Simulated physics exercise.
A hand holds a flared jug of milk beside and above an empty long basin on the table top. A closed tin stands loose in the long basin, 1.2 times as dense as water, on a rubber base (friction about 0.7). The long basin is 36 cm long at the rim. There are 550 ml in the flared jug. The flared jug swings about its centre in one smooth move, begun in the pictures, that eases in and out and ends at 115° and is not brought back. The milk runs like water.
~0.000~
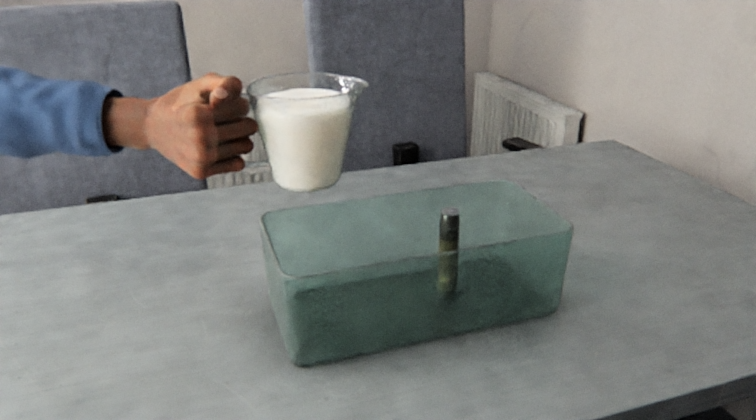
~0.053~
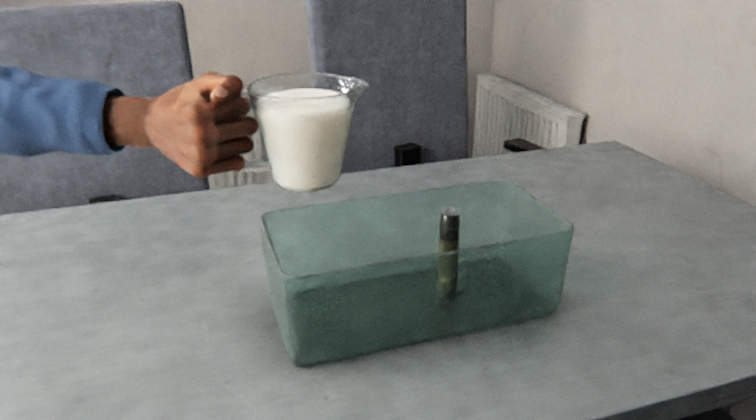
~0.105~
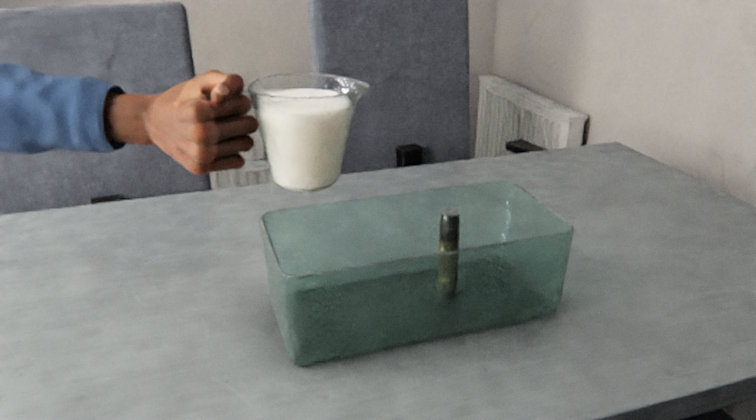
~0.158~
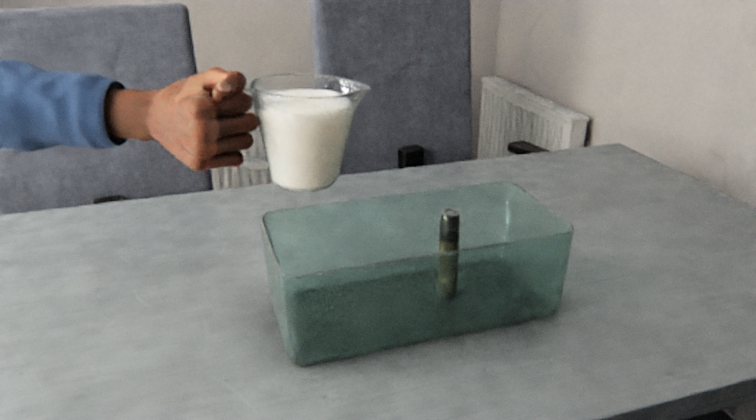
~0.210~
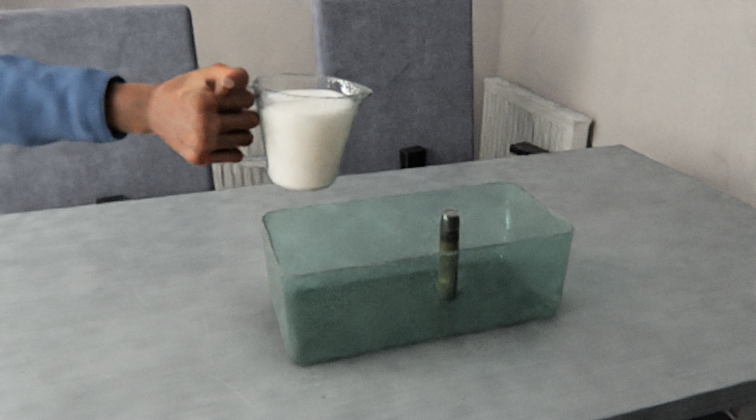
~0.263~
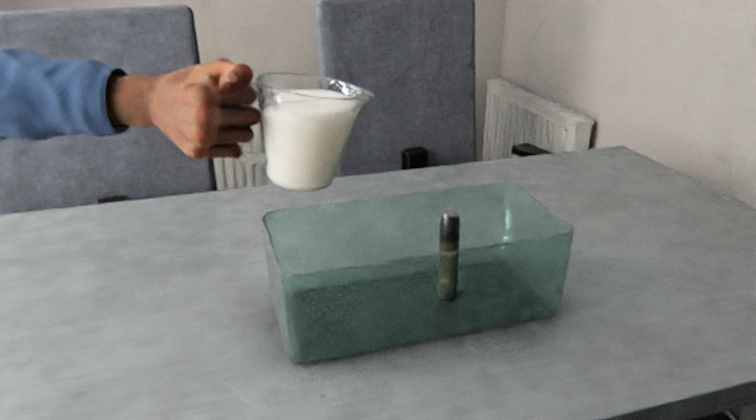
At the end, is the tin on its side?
The tin remains upright.
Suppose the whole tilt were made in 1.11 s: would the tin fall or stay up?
The tin stays up.
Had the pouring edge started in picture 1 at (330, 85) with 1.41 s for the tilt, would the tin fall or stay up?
Then it keeps standing.
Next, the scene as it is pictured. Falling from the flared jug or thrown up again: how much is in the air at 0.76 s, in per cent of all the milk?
About 20 per cent.
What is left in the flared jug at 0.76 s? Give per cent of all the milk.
About 68 per cent.
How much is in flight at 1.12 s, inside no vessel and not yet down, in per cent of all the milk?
Near 9 in a hundred.
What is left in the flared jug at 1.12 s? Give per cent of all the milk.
About 9 per cent.
Then, 0.76 s in, the tilt is 64° and 68 per cent is still to pour; the tin stands where it began.
Then, 1.12 s in, the tilt is 103° and 9 per cent is still to pour; the tin stands where it began.
Then, 1.50 s in, the tilt is 115° and 0 per cent is still to pour; the tin stands where it began.
Then, 1.91 s in, the tilt is 115° and 0 per cent is still to pour; the tin stands where it began.
Finally, the tin stands where it began.
